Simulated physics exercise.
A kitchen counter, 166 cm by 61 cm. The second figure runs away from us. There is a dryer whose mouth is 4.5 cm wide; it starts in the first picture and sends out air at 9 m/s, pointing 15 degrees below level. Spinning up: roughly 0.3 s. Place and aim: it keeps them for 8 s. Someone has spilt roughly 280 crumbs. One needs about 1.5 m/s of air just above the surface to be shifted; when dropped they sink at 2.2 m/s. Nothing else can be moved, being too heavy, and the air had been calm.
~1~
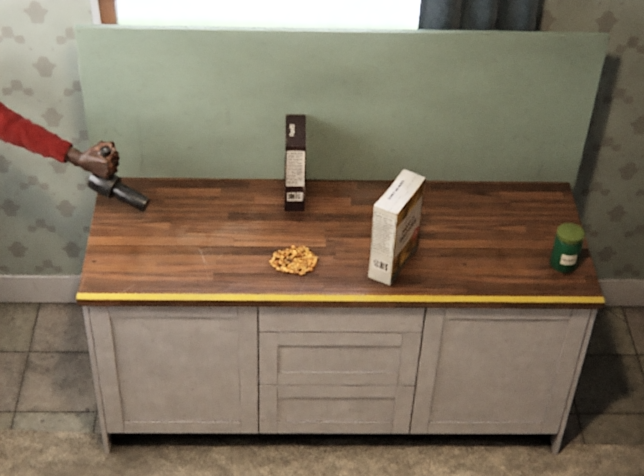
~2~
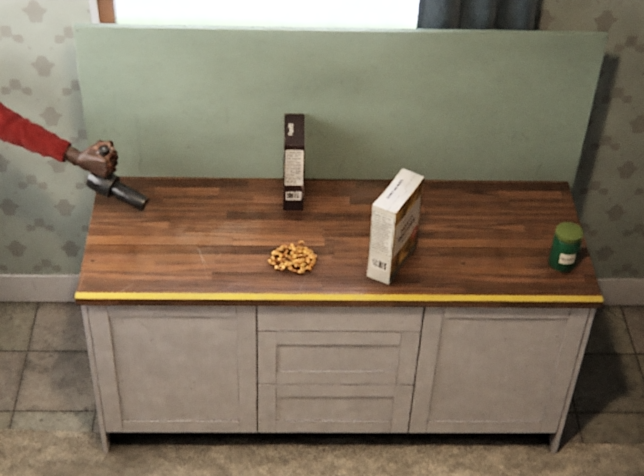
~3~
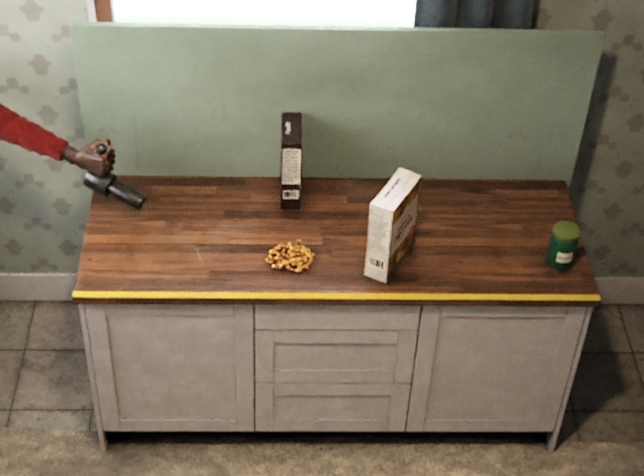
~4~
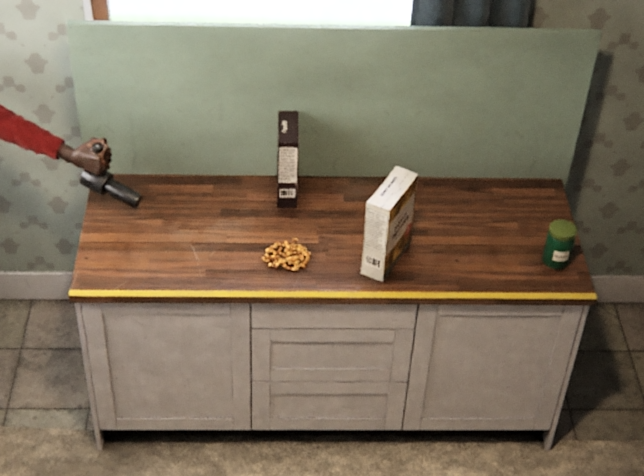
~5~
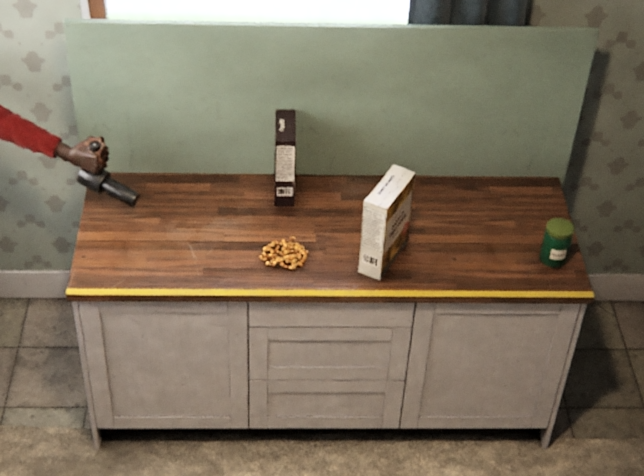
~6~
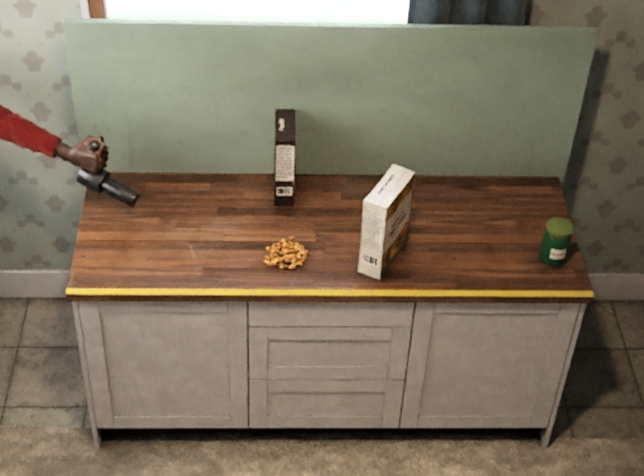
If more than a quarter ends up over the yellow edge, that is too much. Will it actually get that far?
Yes.
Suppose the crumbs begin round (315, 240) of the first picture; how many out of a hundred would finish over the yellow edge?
Share at the end: Near 0 %.
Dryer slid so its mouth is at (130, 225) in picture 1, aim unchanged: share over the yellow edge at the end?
Then around 10 percent.
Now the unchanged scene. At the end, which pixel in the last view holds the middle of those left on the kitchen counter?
Look near pixel (371, 253) of the last view.
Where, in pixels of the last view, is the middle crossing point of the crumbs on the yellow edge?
About (382, 296).
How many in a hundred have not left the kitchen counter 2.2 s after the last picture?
Some 40 per cent.
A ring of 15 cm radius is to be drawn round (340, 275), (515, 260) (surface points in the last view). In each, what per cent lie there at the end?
I would say around 20 % and 0 % respectively.
Then, 1.2 s after the last picture the count stands so, 55 % are over the yellow edge; the middle of those still in play is near (363, 256).
Then, 2.2 s after the last picture the count stands so, 55 % are over the yellow edge; the middle of those still in play is near (362, 254).
Then, 4.1 s after the last picture the count stands so, 56 % are over the yellow edge; the middle of those still in play is near (371, 254).
Then, 7.7 s after the last picture, at the end, 56 % are over the yellow edge; the middle of those still in play is near (371, 253).
